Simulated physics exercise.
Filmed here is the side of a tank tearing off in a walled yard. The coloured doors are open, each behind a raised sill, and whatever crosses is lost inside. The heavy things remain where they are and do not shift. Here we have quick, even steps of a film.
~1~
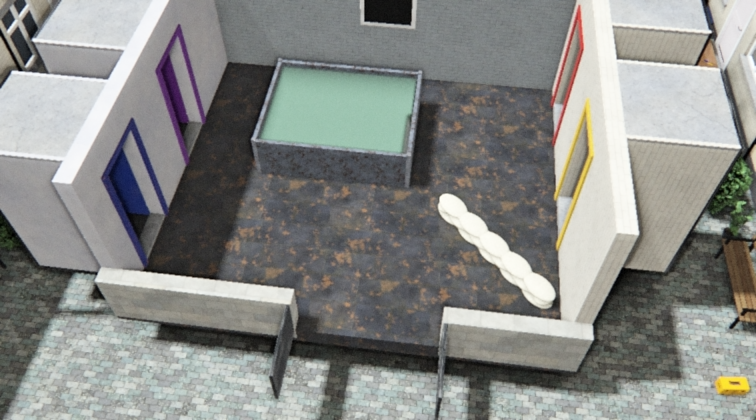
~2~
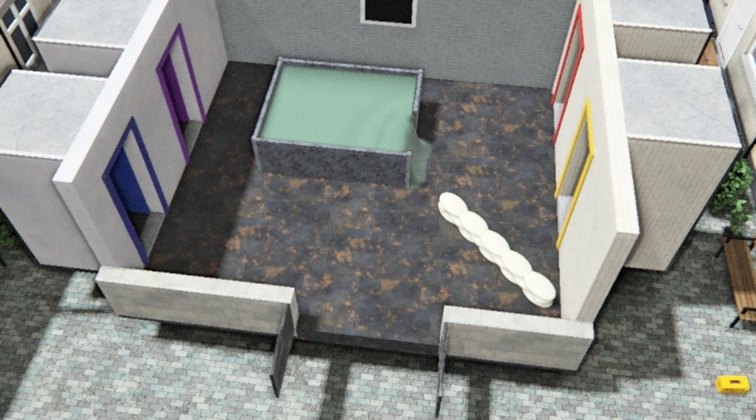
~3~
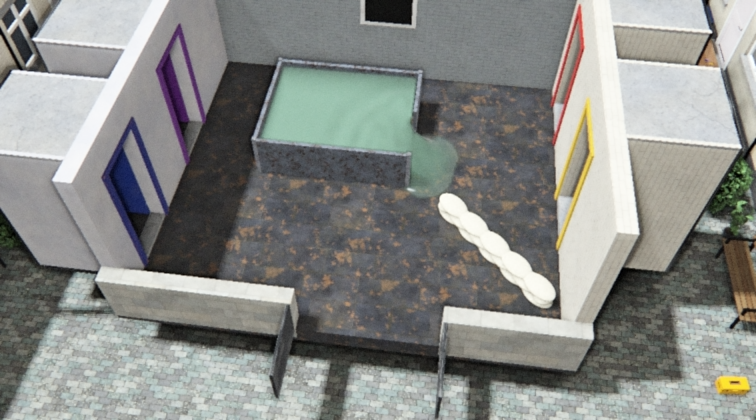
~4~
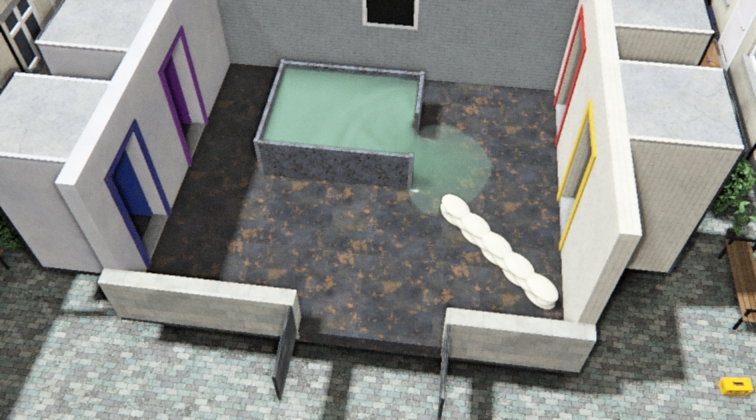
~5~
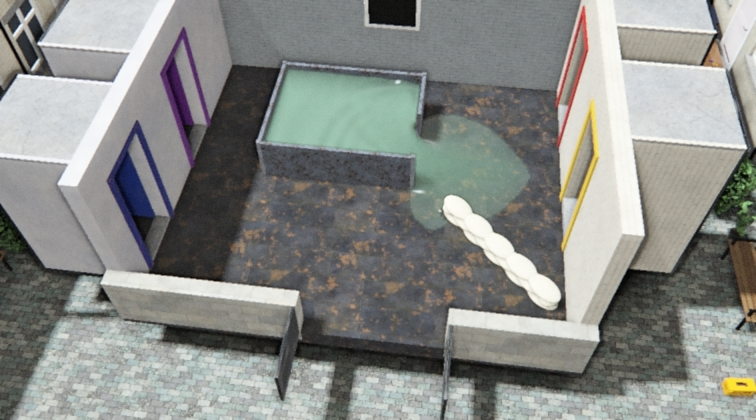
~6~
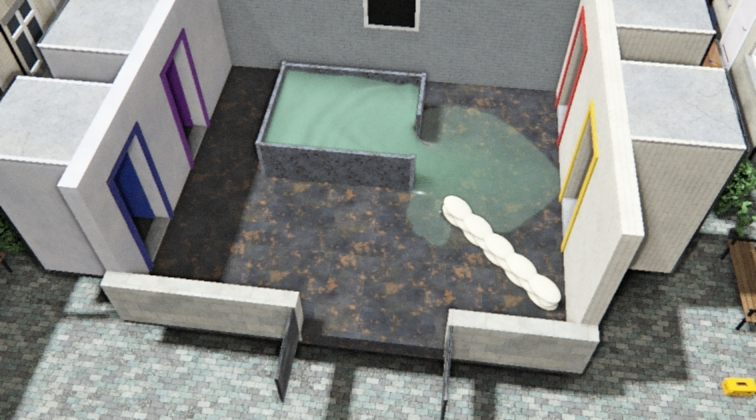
Green water pours from the tank's right side and spreads across the dark yard floor.
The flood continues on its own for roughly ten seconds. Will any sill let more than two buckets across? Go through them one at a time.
The purple door does not; the red door does; the blue door does not; the yellow door does.
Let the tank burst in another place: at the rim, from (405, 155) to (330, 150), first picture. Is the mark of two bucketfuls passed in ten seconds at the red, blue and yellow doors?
Red door stays within the limit, blue door exceeds the limit, yellow door stays within the limit.
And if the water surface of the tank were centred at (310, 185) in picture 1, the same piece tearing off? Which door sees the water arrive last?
Result: The purple door.
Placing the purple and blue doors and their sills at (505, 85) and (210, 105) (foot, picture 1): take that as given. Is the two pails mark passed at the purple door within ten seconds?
In this case the purple door gets beyond it.
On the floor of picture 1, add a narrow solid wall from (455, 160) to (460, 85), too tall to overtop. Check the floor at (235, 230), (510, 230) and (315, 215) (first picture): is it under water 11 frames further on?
Results in sequence: Bone-dry / swamped / bone-dry.
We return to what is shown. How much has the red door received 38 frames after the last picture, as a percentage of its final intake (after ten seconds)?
Around 65 percent.
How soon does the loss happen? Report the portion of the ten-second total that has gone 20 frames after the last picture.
Result, approximate: 50 per cent.
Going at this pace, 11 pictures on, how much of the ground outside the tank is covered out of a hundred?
Roughly 35 %.
A moment on, water covers 25 % of the floor; the purple door not reached, the red door under two buckets in, the blue door not reached, the yellow door under two buckets in.
Next, water covers 35 % of the floor; the purple door not reached, the red door over two buckets in, the blue door not reached, the yellow door far over two buckets in.
Then, water covers 45 % of the floor; the purple door not reached, the red door over two buckets in, the blue door not reached, the yellow door far over two buckets in.
Later, water covers 70 % of the floor; the purple door not reached, the red door far over two buckets in, the blue door not reached, the yellow door far over two buckets in.
In the end, water covers 95 % of the floor; the purple door wet at the sill, nothing in, the red door far over two buckets in, the blue door under two buckets in, the yellow door far over two buckets in.
